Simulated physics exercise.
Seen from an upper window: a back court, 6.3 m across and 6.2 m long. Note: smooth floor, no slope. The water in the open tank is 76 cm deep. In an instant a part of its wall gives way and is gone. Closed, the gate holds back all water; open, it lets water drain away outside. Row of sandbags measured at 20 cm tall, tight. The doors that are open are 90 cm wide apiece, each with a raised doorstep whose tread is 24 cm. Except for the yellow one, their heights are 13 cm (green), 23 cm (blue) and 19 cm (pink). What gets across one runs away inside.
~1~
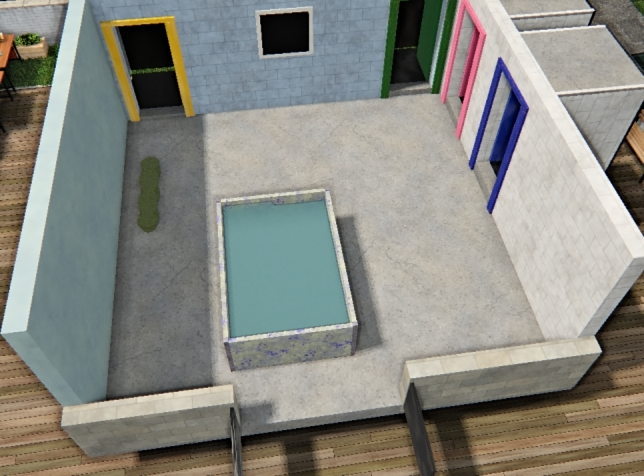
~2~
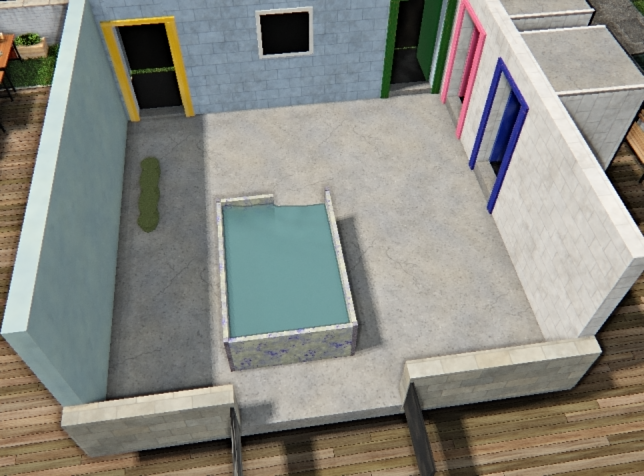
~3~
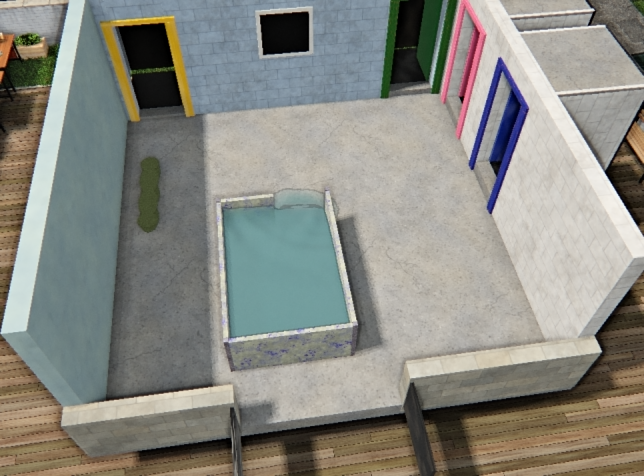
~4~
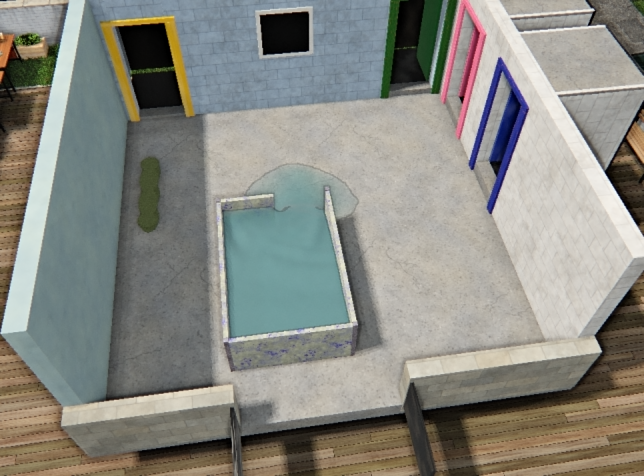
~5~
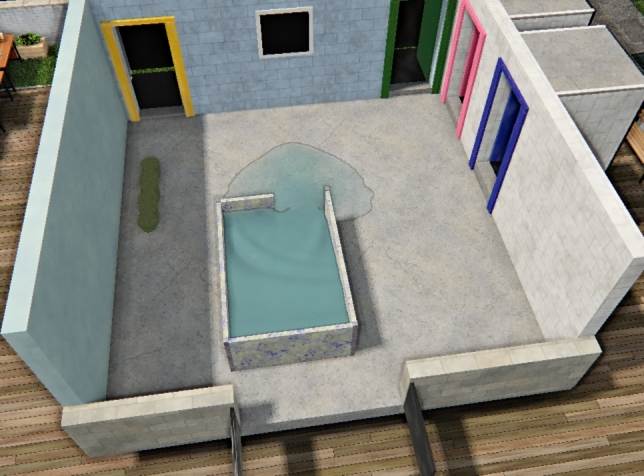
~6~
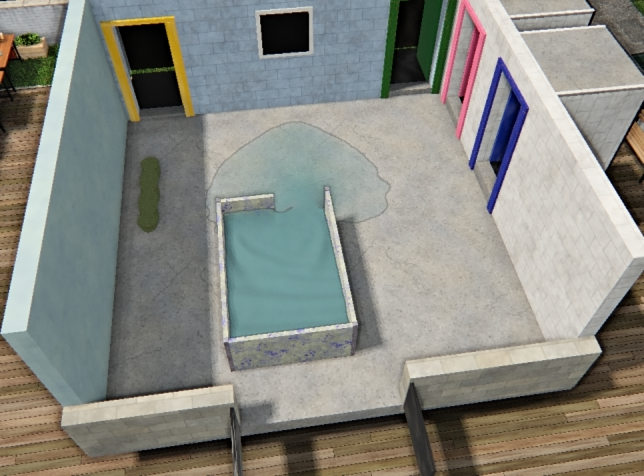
Water poured out of an open tank in a walled court after part of its far side suddenly vanished, then spread in a widening, rounded sheet across the smooth grey floor behind it.
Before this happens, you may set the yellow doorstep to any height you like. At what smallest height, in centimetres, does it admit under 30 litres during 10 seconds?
At about 13 centimetres.
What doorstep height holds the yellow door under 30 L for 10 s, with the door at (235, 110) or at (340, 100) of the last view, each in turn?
In turn: About 17 cm, about 18 cm.
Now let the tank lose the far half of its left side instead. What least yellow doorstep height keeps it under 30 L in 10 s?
Required height: Approx. 24 cm.
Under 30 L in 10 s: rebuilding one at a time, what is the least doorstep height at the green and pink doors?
You'd want about 18 centimetres at green and about 17 centimetres at pink.
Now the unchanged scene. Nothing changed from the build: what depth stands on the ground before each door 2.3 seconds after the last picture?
In cm - yellow: 14, green: 19, blue: 2, pink: 23.
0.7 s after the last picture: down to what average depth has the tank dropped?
Around 56 centimetres.
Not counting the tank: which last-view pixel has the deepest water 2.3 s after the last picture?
Check close to (433, 95).
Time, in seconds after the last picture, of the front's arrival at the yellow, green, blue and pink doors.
Arrives: Yellow 1.0 s / green 0.9 s / blue 1.8 s / pink 1.2 s.
Then, 0.7 s after the last picture water covers 30 % of the floor, deepest (38 cm) near (303, 218); it has not reached the yellow door.
Then, 2.3 s after the last picture water covers 40 % of the floor, deepest (30 cm) near (433, 95); 14 cm at the yellow door, 12 litres in over its 6 cm doorstep.
Then, 9.3 s after the last picture water covers 95 % of the floor, deepest (10 cm) near (484, 376); 9 cm at the yellow door, 150 litres in over its 6 cm doorstep.
At the yellow door as built, the water peaked near 14 cm, 2.5 s after the last picture.
With a doorstep of 12 cm, 39 litres would have come in within the 10 s; with 14 cm, 21 litres. So under 30 litres takes about 13 cm.
